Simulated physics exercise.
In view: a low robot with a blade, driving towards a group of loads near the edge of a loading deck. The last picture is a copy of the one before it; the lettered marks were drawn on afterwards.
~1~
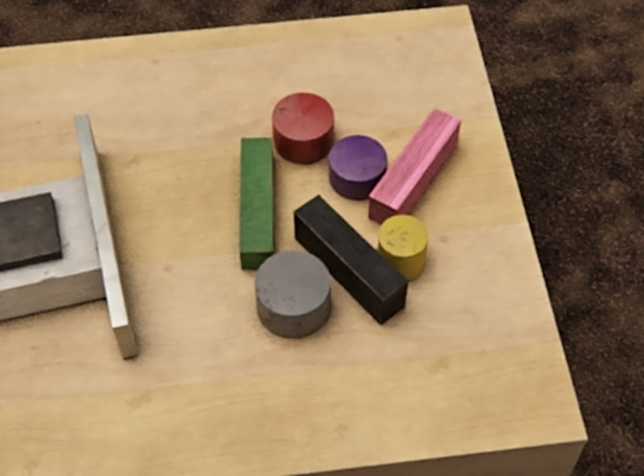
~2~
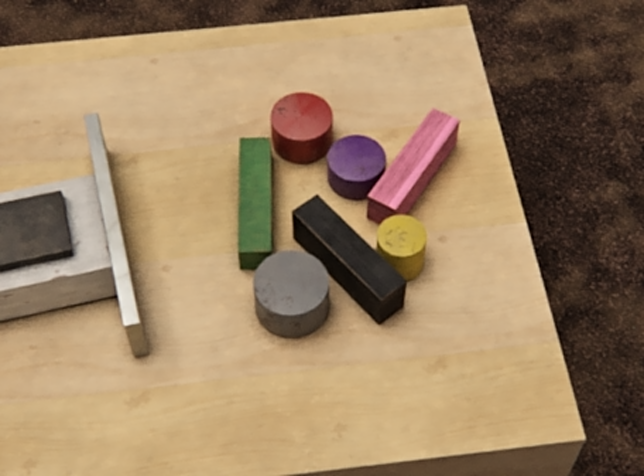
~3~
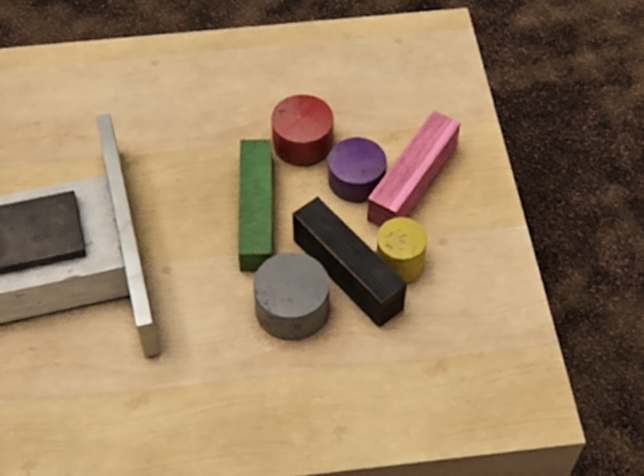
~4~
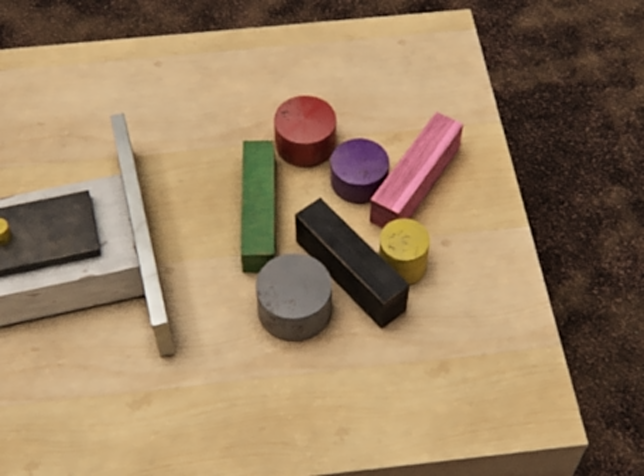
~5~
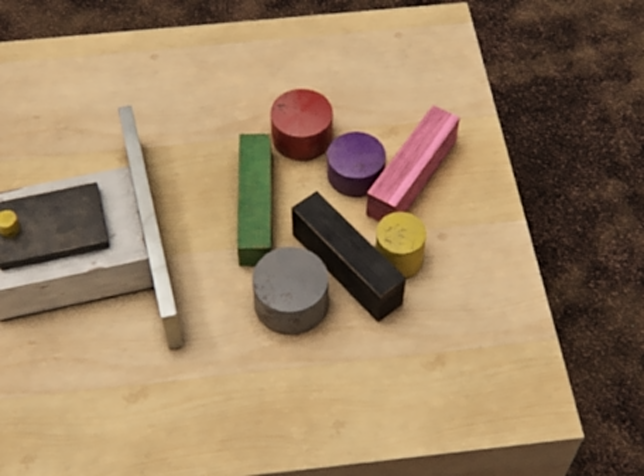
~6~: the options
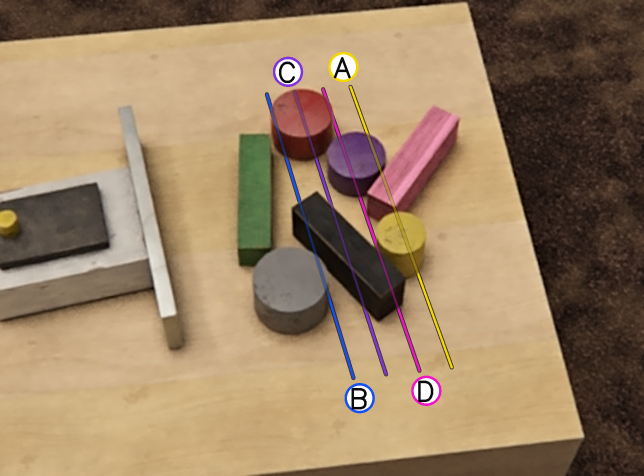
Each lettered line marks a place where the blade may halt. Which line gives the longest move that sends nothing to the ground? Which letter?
It should halt at A.
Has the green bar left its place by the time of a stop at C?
Yes.
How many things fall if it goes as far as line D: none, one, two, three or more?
The count is none.
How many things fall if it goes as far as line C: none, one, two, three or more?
By then, none.
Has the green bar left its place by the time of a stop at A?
By then, yes.
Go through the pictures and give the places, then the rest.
Pink stick (415, 168); grey canister (293, 294); yellow canister (402, 249), in the first frame.
Robot (22, 231); purple canister (356, 168), in the second frame.
Robot (34, 231); red canister (303, 130), in the third frame.
Robot (49, 230); pink stick (417, 172), in the fourth frame.
Robot (58, 223); yellow canister (400, 246); purple canister (356, 165); black stick (347, 256), in the fifth frame.
On the marked copy, A at (397, 215); B at (307, 224); C at (337, 221); D at (367, 218).
With A. Early on, robot (151, 214); grey canister (305, 288); green bar (262, 196).
Further on, robot (244, 204); yellow canister (455, 216); pink stick (435, 154).
At the end, robot (311, 198); yellow canister (511, 203); pink stick (489, 143); nothing has fallen.
As for the rest, B is safe but short; C is safe but short; D is safe but short.
